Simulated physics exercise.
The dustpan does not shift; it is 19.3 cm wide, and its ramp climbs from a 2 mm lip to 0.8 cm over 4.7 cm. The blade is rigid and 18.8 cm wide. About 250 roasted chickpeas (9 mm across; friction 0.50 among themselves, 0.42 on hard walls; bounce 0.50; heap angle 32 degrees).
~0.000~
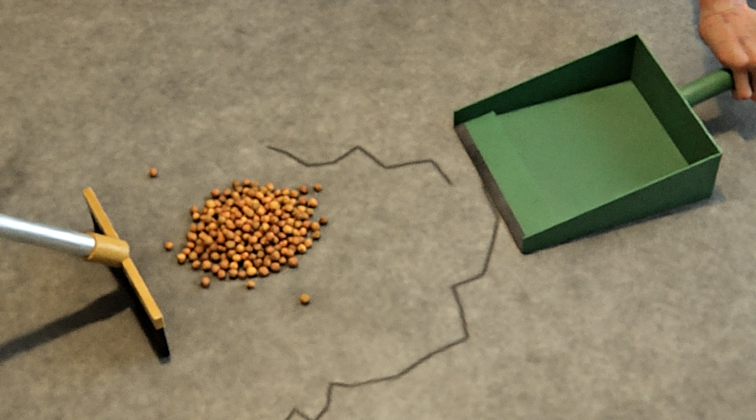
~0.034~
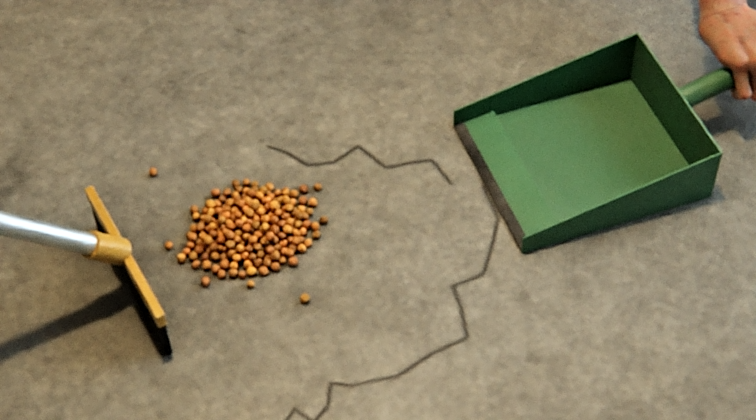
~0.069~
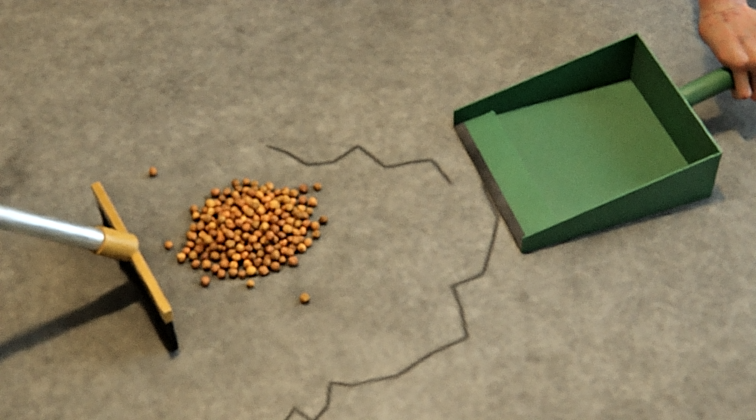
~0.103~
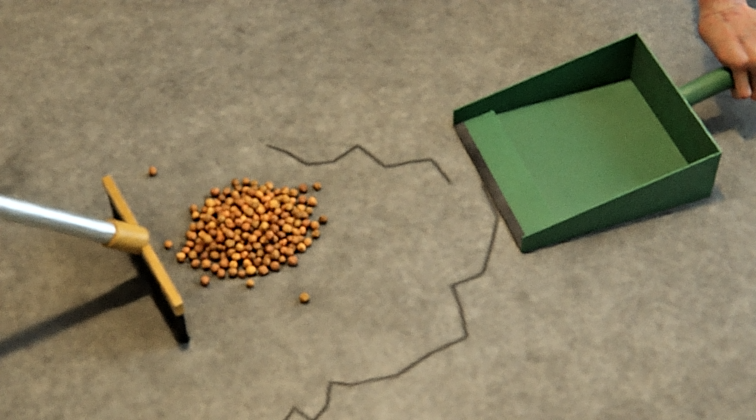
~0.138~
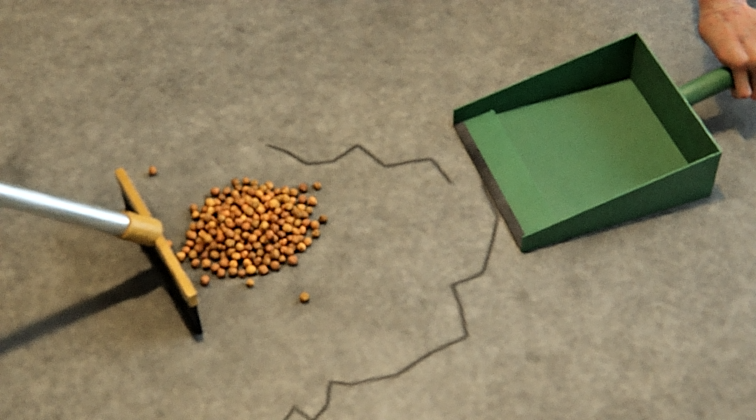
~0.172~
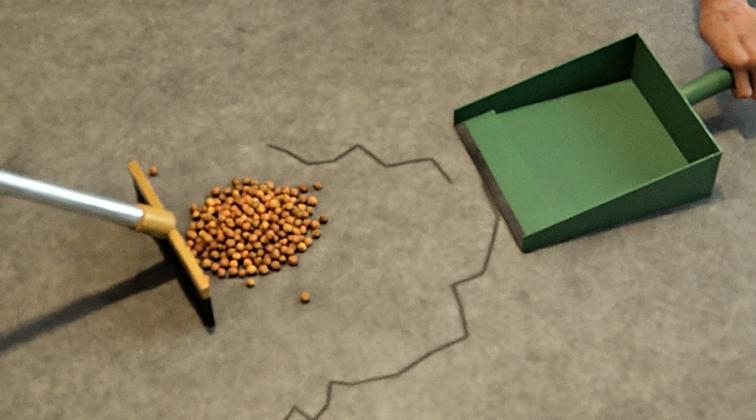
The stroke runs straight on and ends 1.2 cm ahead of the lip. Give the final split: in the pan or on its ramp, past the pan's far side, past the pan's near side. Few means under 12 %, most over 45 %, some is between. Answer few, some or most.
Pan some, far side most, near side few.
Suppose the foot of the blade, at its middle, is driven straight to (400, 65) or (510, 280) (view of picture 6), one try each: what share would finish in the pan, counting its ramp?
About 0 and 0 per cent.
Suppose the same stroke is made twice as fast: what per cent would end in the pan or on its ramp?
In that case some 25 per cent.
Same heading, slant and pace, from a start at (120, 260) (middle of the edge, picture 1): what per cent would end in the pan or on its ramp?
About 5 per cent.
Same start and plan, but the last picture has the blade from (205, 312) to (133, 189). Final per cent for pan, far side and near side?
Pan 20, far 10, near 0.
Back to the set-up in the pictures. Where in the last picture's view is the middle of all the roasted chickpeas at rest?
Near (449, 110).
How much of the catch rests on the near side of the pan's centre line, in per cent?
Some 0 per cent.
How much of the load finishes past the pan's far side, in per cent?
Roughly 55 per cent.
Then, at 0.53 s, middle of the blade 19 cm from the lip; 0 % over the lip, far side 25 %, near side 0 %.
After 0.77 s, middle of the blade 9 cm from the lip; 0 % over the lip, far side 45 %, near side 0 %.
Then, at 1.12 s, middle of the blade 3 cm from the lip; 15 % over the lip, far side 55 %, near side 0 %.
By 1.4 s all is still; pan 15 %, far side 55 %, near side 0 %, in front of the lip or behind the blade 30 %.
